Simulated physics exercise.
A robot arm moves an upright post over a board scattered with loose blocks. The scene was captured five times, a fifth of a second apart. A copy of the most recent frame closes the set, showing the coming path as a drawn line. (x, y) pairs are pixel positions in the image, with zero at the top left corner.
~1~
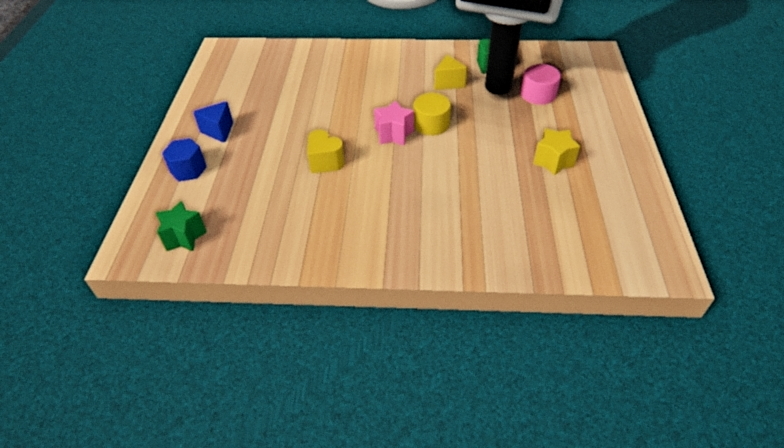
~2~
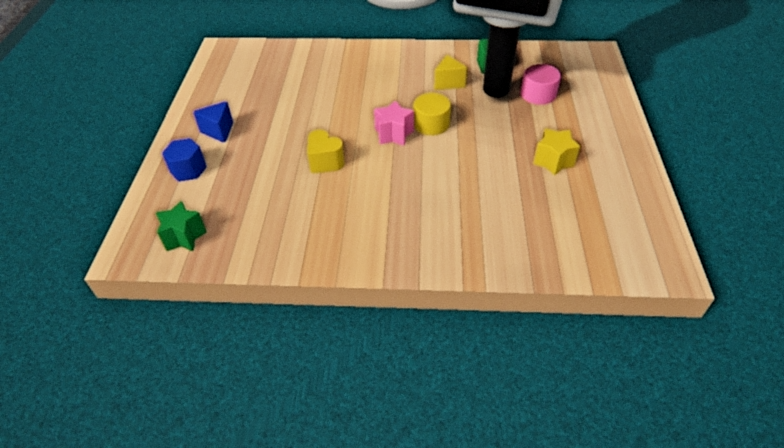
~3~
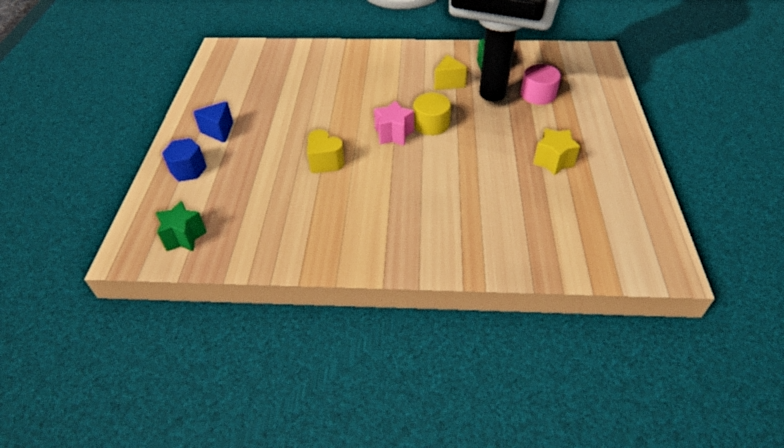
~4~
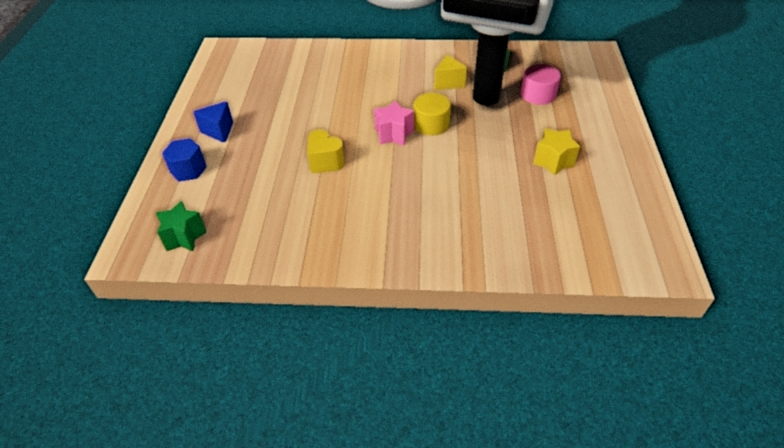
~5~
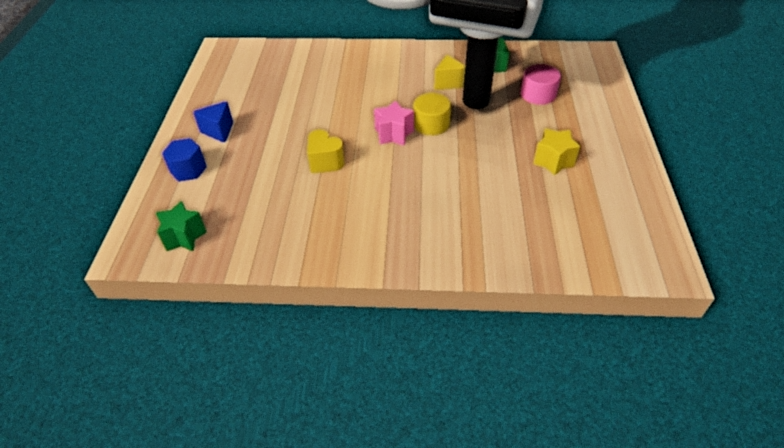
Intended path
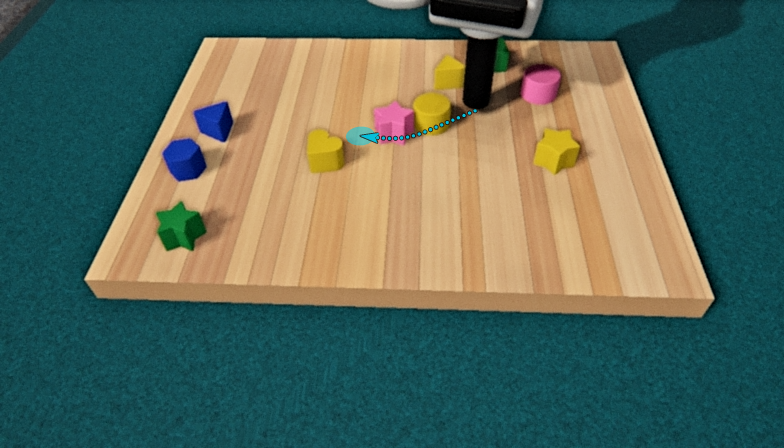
On a wooden board over teal cloth, a robot arm's black post edging slightly left and nearer among still, coloured blocks.
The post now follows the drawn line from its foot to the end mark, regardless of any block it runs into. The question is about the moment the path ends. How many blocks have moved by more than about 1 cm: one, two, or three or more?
The way I see it, the answer is three or more.
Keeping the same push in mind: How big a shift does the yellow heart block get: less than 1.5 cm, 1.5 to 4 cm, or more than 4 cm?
Covers 1.5 to 4 cm.
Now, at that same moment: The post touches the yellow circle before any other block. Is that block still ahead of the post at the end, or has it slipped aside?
The post pushes it to the end.
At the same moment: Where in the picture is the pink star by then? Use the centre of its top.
Just about (292, 127).
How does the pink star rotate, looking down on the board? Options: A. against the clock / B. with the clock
The answer is B.
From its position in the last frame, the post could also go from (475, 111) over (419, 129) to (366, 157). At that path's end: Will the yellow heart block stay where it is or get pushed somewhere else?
The yellow heart block is moved.
The drawn path runs from (475, 111) via (441, 125) and (403, 138), ending at (361, 136).
On the path given first. One third of the way, post (441, 117); pink star (375, 118), turned 30° clockwise; yellow circle (410, 112).
Two thirds of the way, post (402, 129); yellow heart block (319, 143); pink star (335, 124), turned 45° clockwise; yellow circle (369, 123).
At the end, post (360, 127); yellow heart block (301, 147), turned 65° anticlockwise; pink star (292, 127), turned 40° clockwise; yellow circle (326, 123); yellow triangle not moved.
